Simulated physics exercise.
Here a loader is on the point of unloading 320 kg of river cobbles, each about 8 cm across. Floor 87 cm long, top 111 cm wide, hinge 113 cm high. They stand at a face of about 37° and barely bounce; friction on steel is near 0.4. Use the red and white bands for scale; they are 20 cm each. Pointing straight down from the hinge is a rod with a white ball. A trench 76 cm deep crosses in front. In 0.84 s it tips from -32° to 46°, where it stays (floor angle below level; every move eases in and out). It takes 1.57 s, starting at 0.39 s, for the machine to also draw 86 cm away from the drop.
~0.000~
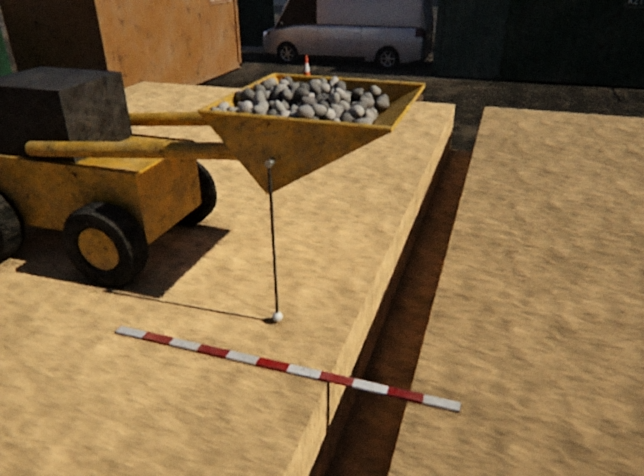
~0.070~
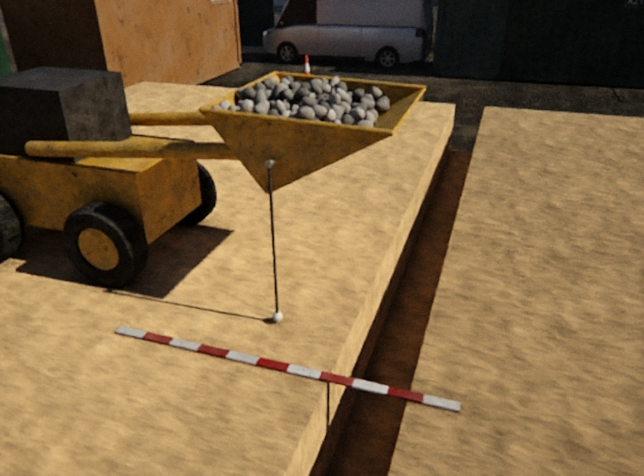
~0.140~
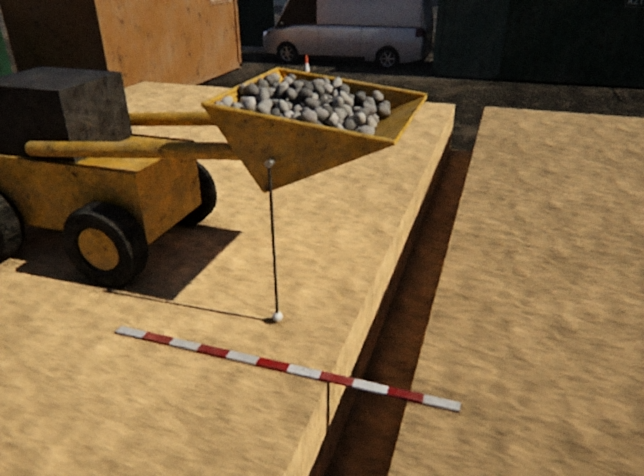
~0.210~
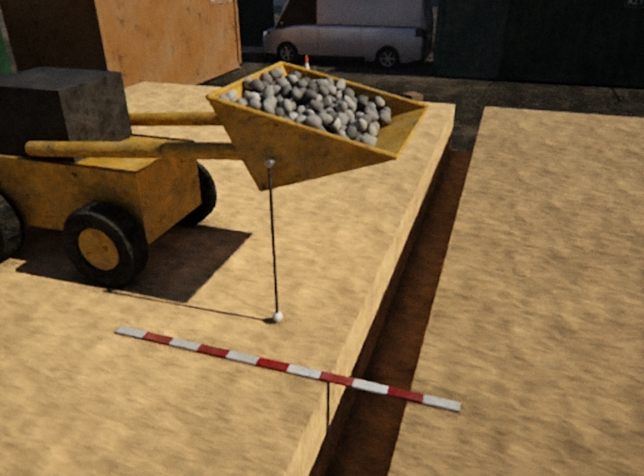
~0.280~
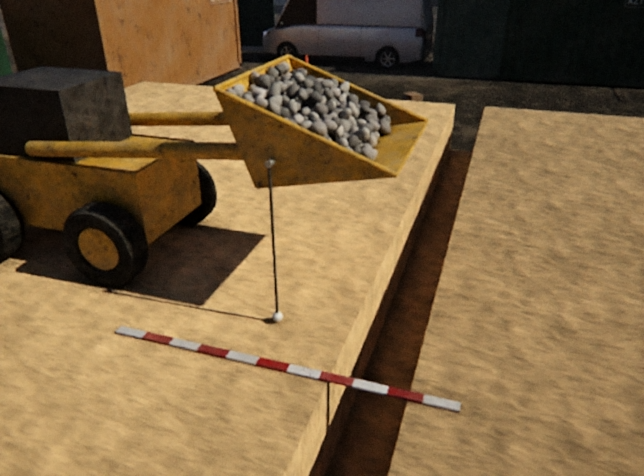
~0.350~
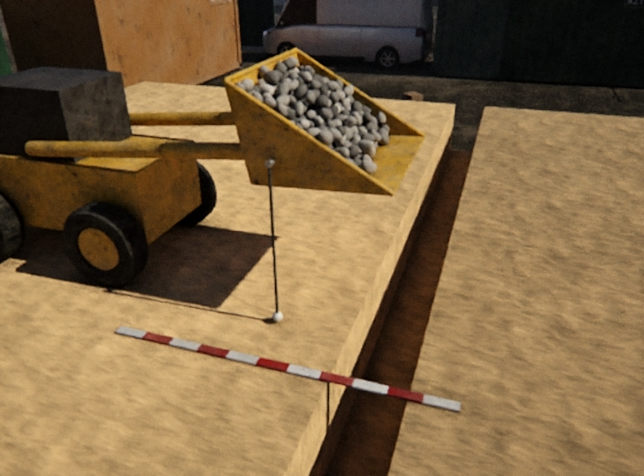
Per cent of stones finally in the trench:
About 60 %.
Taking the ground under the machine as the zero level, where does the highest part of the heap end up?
Top of heap: Approx. 20 cm above the machine's ground.
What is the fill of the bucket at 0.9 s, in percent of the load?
Around 35 per cent, still inside.
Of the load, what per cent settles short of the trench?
About 35% of the load.
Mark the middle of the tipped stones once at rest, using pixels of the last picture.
Middle at around (382, 357), I'd say.
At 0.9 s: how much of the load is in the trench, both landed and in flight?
By then, around 25 percent.
After 0.6 s the floor is at 34°; 99 % in the bucket, 1 % in the trench; the foremost stones are at (373, 201).
After 0.9 s the floor is at 46°; 34 % in the bucket, 41 % short of the trench, 25 % in the trench; the foremost stones are at (404, 312).
After 2.4 s the floor is at 46°; 0 % in the bucket, 37 % short of the trench, 62 % in the trench; the foremost stones are at (436, 393).
After 5.0 s the floor is at 46°; 0 % in the bucket, 37 % short of the trench, 62 % in the trench; the foremost stones are at (434, 403).
